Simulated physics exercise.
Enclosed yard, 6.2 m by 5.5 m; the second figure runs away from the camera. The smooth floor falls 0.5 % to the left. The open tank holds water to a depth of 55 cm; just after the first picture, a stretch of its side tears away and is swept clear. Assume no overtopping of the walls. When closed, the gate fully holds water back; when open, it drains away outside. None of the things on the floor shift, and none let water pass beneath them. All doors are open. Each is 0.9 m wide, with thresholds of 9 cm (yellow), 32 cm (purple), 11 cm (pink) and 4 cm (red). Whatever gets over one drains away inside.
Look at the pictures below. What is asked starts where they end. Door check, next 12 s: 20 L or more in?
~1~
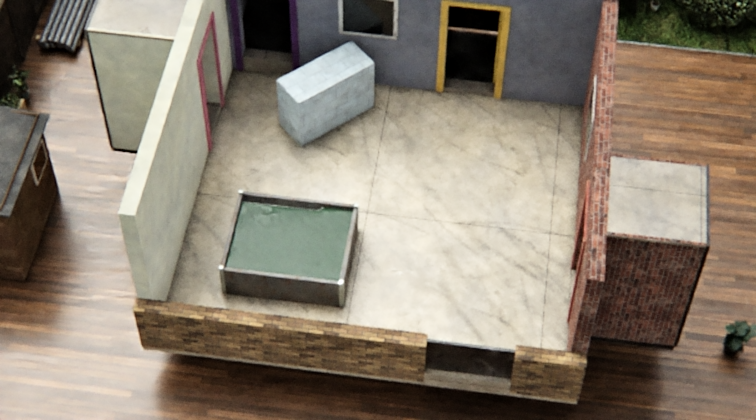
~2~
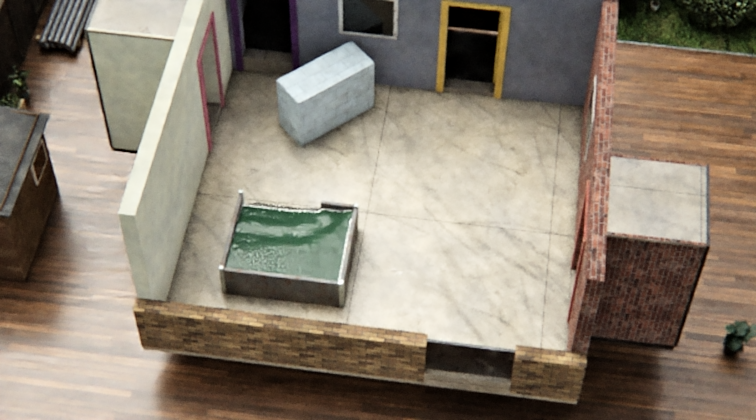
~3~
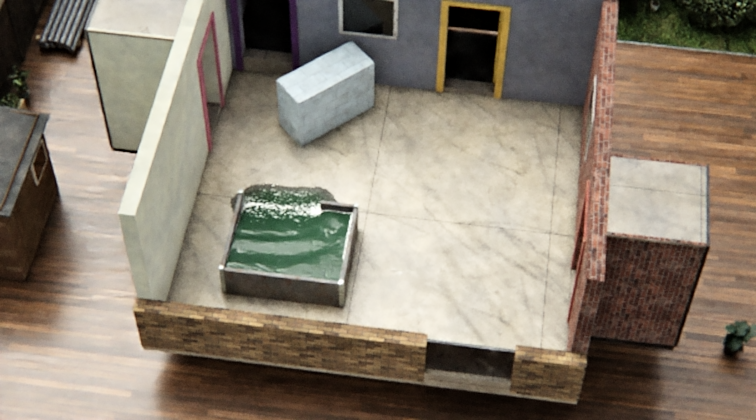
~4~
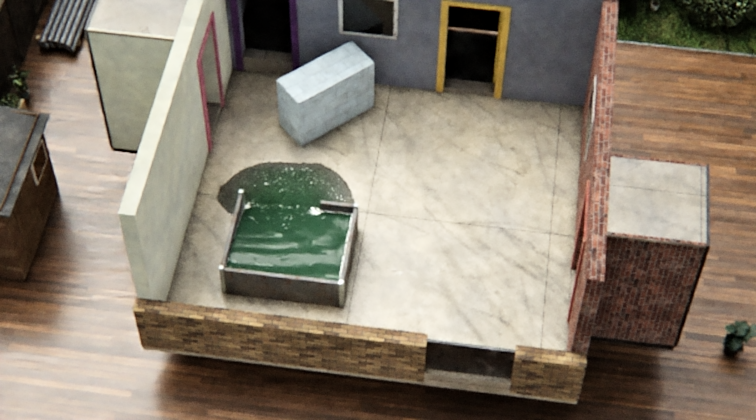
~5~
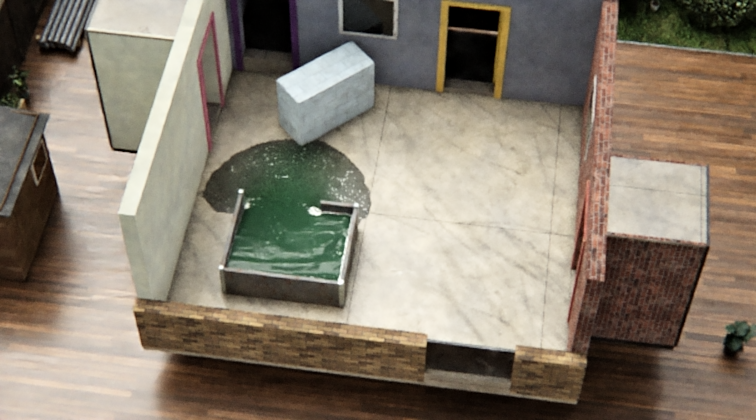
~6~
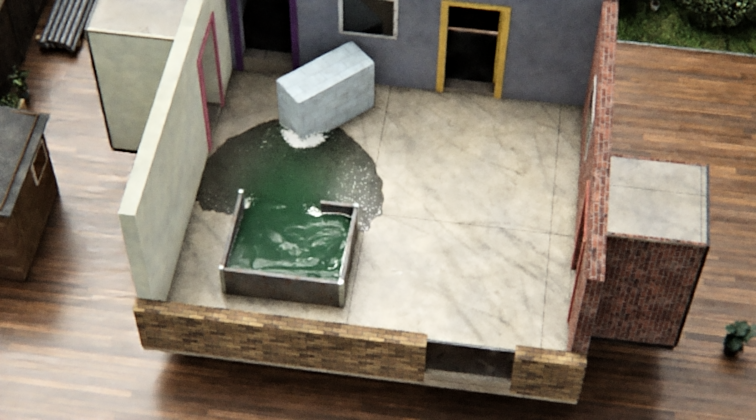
Yellow door no, purple door no, pink door yes, red door no.
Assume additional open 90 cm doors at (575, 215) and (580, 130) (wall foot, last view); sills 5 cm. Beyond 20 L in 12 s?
First door short of the limit, second door beyond the limit.
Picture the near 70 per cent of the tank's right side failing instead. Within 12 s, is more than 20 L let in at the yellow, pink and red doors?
Log - yellow: Threshold not reached, pink: Threshold not reached, red: Threshold topped.
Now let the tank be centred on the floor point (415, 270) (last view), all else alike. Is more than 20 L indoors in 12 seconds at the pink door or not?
Against the limit, the pink door gets no more than that.
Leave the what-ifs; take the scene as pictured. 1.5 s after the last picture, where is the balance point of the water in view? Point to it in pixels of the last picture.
Around (291, 182).
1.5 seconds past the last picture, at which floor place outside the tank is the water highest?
It's at about (232, 74) in the last picture.
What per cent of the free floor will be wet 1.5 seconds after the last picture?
Roughly 30 % of the floor is wet.
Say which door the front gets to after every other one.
The red door is last.
Then, 0.7 s after the last picture water covers 25 % of the floor and is deepest (28 cm) near (297, 144); yellow door not reached, purple door 8 cm at the sill, 0 L in, pink door 12 cm at the sill, 0 L in, red door not reached.
Then, 1.5 s after the last picture water covers 30 % of the floor and is deepest (38 cm) near (232, 74); yellow door 11 cm at the sill, 0 L in, purple door 25 cm at the sill, 0 L in, pink door 18 cm at the sill, 9 L in, red door not reached.
Then, 2.8 s after the last picture water covers 40 % of the floor and is deepest (32 cm) near (330, 92); yellow door 10 cm at the sill, 5 L in, purple door 18 cm at the sill, 2 L in, pink door 15 cm at the sill, 35 L in, red door not reached.
Then, 6.3 s after the last picture water covers 70 % of the floor and is deepest (12 cm) near (330, 92); yellow door 4 cm at the sill, 7 L in, purple door 11 cm at the sill, 2 L in, pink door 8 cm at the sill, 75 L in, red door 2 cm at the sill, 0 L in.
Then, 11.3 s after the last picture water covers 95 % of the floor and is deepest (8 cm) near (298, 344); yellow door 4 cm at the sill, 7 L in, purple door 4 cm at the sill, 2 L in, pink door 4 cm at the sill, 76 L in, red door 3 cm at the sill, 0 L in.
